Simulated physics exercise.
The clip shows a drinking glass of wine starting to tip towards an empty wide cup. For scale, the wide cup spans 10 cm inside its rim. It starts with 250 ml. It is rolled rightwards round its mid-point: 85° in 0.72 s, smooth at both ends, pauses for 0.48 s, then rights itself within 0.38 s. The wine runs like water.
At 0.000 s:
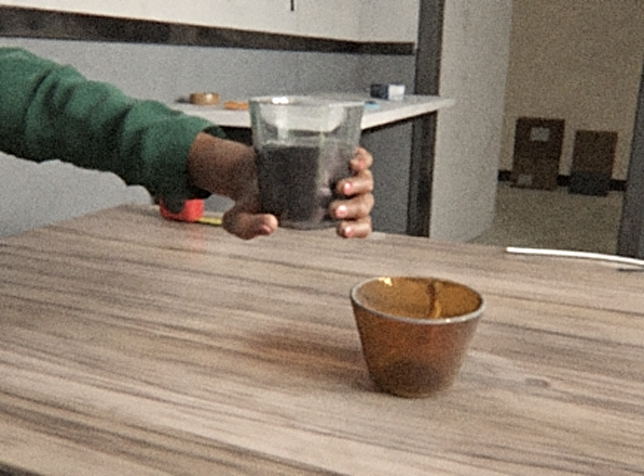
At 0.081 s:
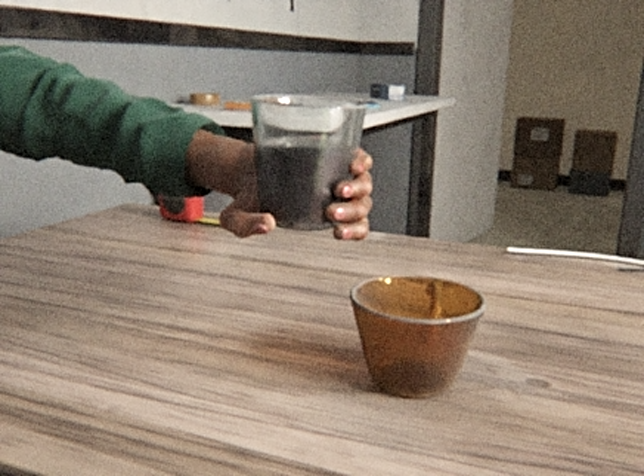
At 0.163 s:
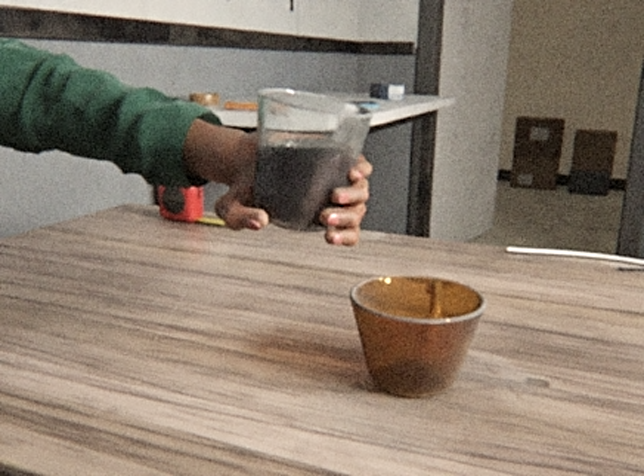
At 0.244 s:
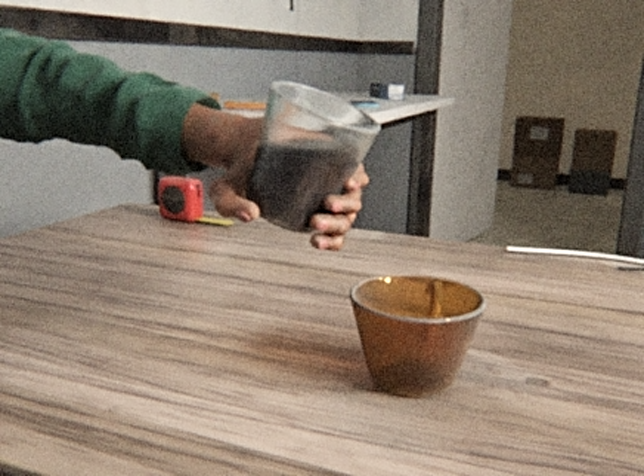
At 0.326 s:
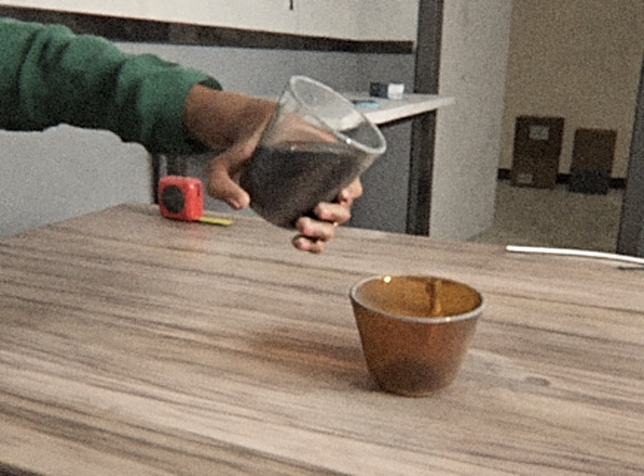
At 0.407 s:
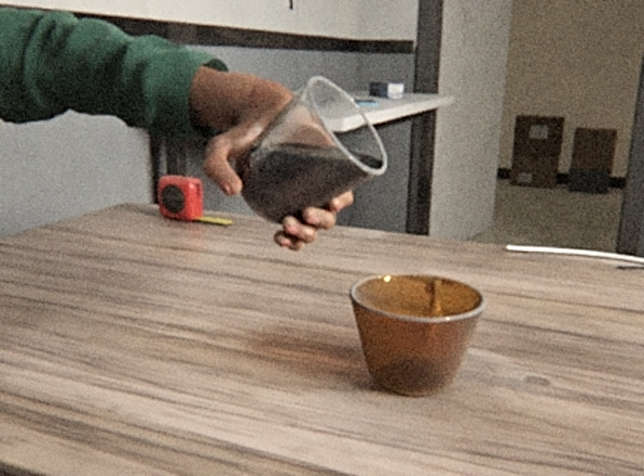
At a wooden table, a green-sleeved hand tilting a clear glass of dark liquid rightwards above an empty amber cup.
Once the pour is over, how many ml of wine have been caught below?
The wide cup gets roughly 220 ml.
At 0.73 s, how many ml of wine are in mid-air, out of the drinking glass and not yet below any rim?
About 60 ml.
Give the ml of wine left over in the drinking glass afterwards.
Close to 20 ml.
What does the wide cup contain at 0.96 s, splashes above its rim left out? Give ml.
Some 160 ml.
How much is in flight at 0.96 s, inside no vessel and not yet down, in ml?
About 25 ml.
Then, 0.73 s in, the tilt is 85° and the wide cup has 65 ml, the drinking glass 125 ml, and 0 ml is on the table.
Then, 0.96 s in, the tilt is 85° and the wide cup has 165 ml, the drinking glass 50 ml, and 5 ml is on the table.
Then, 1.20 s in, the tilt is 85° and the wide cup has 205 ml, the drinking glass 20 ml, and 10 ml is on the table.
Then, 1.47 s in, the tilt is 17° and the wide cup has 215 ml, the drinking glass 20 ml, and 10 ml is on the table.
Finally, the wide cup has 215 ml, the drinking glass 20 ml, and 10 ml is on the table.
